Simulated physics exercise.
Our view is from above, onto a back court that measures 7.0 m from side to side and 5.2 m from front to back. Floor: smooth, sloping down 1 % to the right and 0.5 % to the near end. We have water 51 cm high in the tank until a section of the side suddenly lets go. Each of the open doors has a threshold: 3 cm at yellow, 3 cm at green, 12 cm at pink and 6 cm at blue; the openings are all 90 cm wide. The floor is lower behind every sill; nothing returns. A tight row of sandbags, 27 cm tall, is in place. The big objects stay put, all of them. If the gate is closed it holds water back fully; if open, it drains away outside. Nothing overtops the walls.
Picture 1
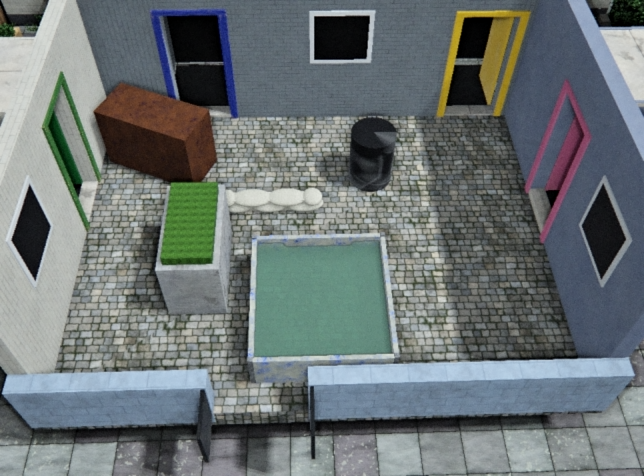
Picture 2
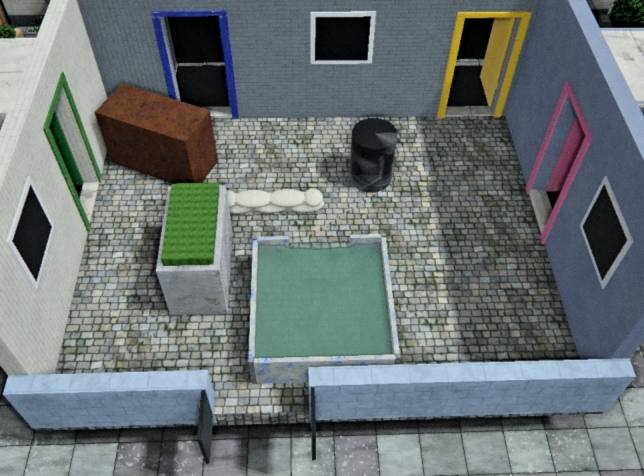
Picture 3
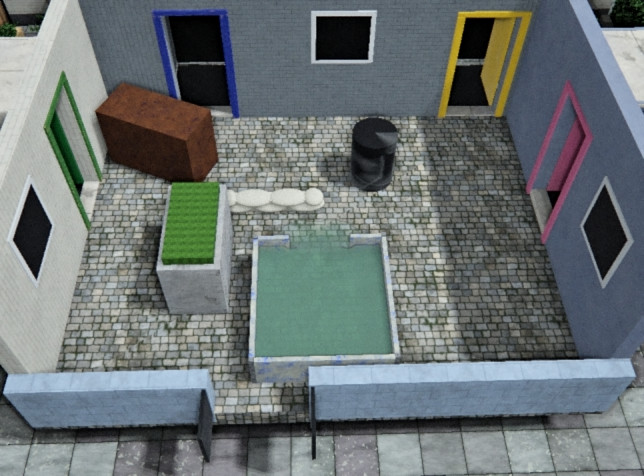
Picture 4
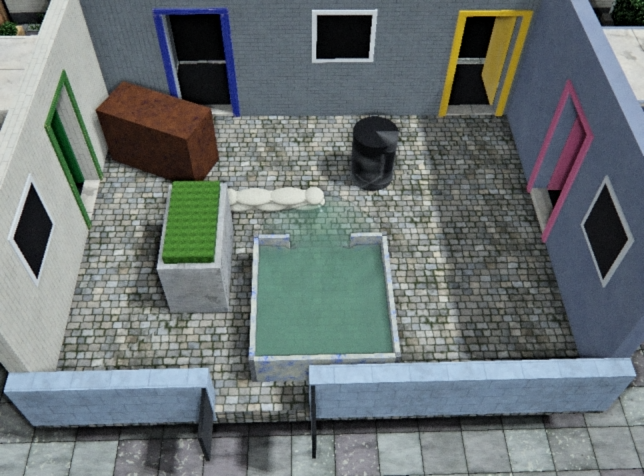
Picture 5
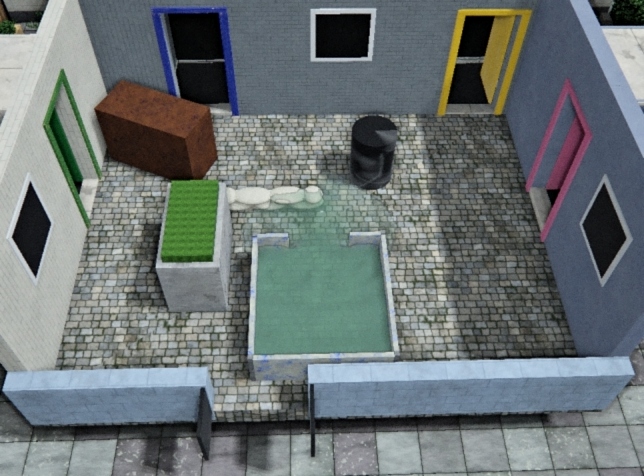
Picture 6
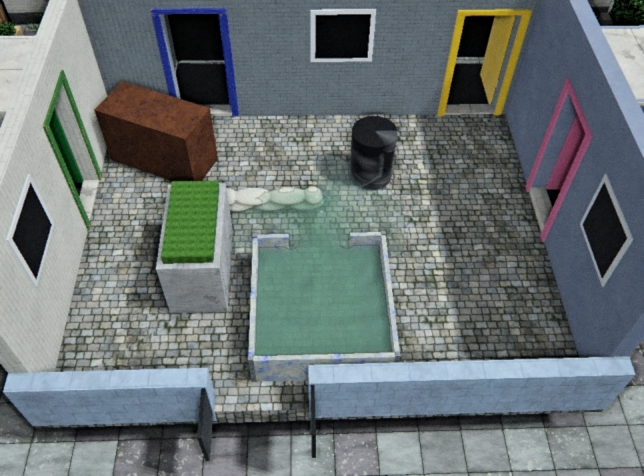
Greenish water poured out through a gap that opened in the back wall of a square tank, then spread thinly across the cobbled courtyard toward the black barrel and the row of white stones.
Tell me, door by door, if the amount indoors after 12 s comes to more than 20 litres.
Door by door: The yellow door lets in more than 20 litres; the green door lets in more than 20 litres; the pink door lets in no more than 20 litres; the blue door lets in no more than 20 litres.
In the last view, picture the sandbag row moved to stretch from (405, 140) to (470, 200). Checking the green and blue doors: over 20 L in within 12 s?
Result: Green door inside the limit; blue door beyond the limit.
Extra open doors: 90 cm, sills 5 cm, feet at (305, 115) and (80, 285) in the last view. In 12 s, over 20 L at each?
Door 1: Higher; door 2: Lower.
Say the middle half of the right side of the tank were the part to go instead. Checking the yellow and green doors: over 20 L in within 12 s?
Against that limit the yellow door gives a greater amount and the green door gives a lower amount.
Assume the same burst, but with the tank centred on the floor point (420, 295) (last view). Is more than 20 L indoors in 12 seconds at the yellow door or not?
Yellow: Beyond limit.
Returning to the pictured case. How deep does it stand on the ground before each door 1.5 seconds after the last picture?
You'd get yellow at 0 cm, green at 6 cm, pink at 2 cm, and blue at 0 cm.
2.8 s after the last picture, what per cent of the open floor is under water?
Close to 60 in a hundred.
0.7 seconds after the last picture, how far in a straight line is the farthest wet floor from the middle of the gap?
That comes to near 3.4 m out.
Then, 0.7 s after the last picture water covers 15 % of the floor and is deepest (35 cm) near (313, 218); yellow door not reached, green door not reached, pink door not reached, blue door not reached.
Then, 1.5 s after the last picture water covers 35 % of the floor and is deepest (30 cm) near (302, 218); yellow door not reached, green door 6 cm at the sill, 3 L in, pink door not reached, blue door not reached.
Then, 2.8 s after the last picture water covers 60 % of the floor and is deepest (20 cm) near (302, 218); yellow door 4 cm at the sill, 0 L in, green door 6 cm at the sill, 47 L in, pink door 11 cm at the sill, 1 L in, blue door 3 cm at the sill, 0 L in.
Then, 6.3 s after the last picture water covers 80 % of the floor and is deepest (12 cm) near (302, 218); yellow door 7 cm at the sill, 38 L in, green door 6 cm at the sill, 95 L in, pink door 8 cm at the sill, 1 L in, blue door 5 cm at the sill, 0 L in.
Then, 11.3 s after the last picture water covers 95 % of the floor and is deepest (10 cm) near (567, 385); yellow door 4 cm at the sill, 60 L in, green door 2 cm at the sill, 109 L in, pink door 6 cm at the sill, 1 L in, blue door 1 cm at the sill, 0 L in.
